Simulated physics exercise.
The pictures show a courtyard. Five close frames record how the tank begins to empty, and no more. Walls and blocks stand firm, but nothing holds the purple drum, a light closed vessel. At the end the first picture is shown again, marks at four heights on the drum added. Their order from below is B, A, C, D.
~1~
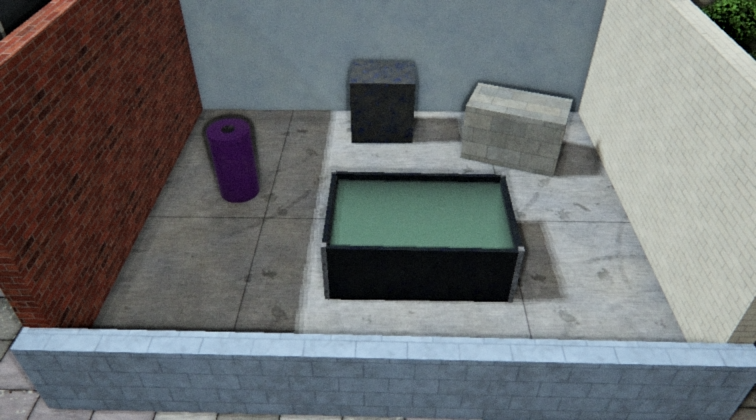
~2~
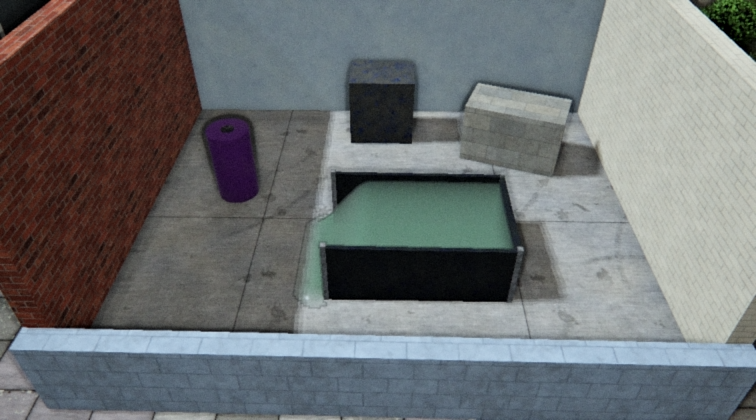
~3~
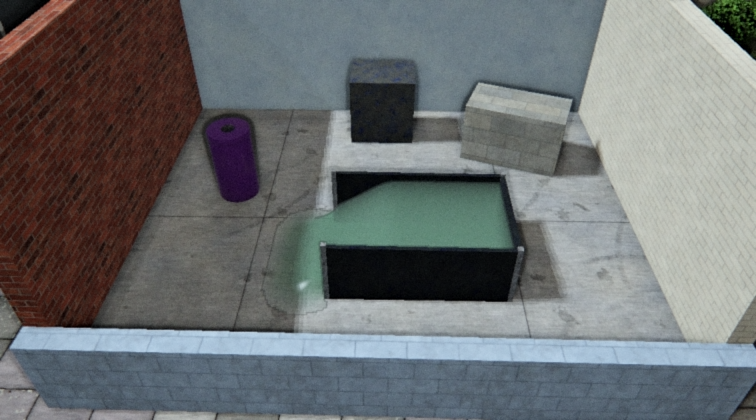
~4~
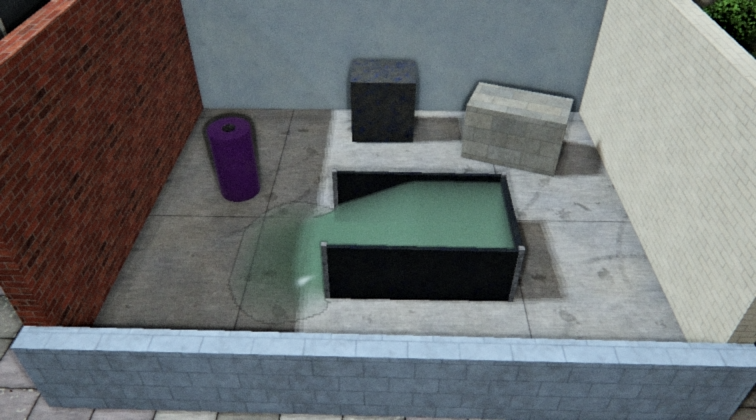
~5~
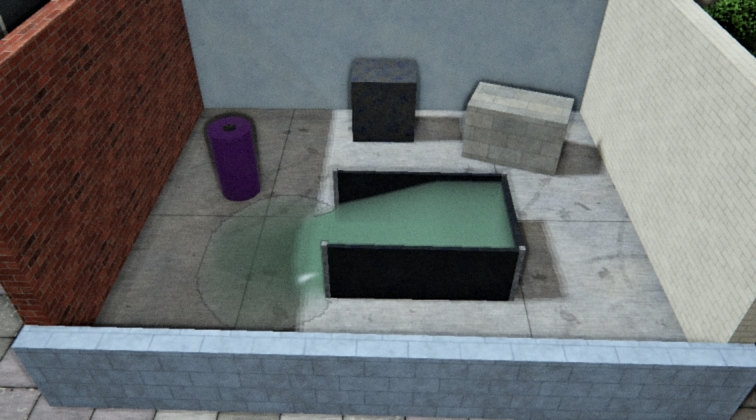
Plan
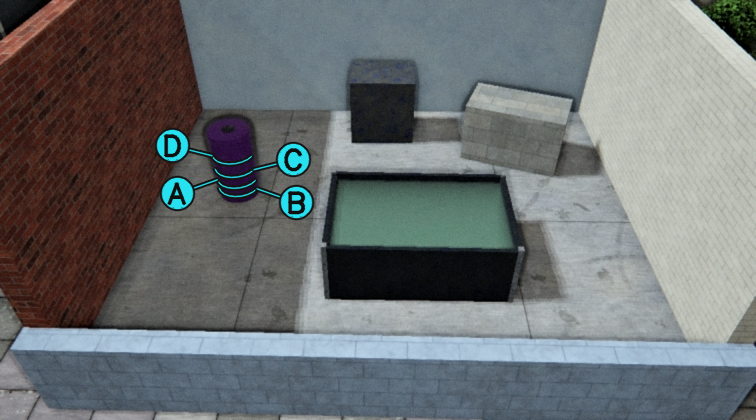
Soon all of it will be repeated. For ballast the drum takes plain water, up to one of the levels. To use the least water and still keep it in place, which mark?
Take A.
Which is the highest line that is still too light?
That is line B.
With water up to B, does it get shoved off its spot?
Yes.
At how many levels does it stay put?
Three of the four.
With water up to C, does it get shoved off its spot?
No.
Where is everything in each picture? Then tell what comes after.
The first picture shows lid of the purple drum at (229, 129); tank full, its middle at (420, 214).
In the second picture, 2 % of the ground under water, its edge towards the drum at (315, 224).
In the third picture, 4 % of the ground under water, its edge towards the drum at (284, 226).
In the fourth picture, 7 % of the ground under water, its edge towards the drum at (277, 211).
The fifth picture shows lid of the purple drum at (230, 128); 10 % of the ground under water, its edge towards the drum at (253, 207).
In cyan, A at (233, 188); B at (235, 196); C at (231, 177); D at (228, 164); from the bottom up B, A, C, D.
For line A, it does not move.
For line B, it is pushed about 3 times its own width away.
For line C, it does not move.
For line D, it does not move.
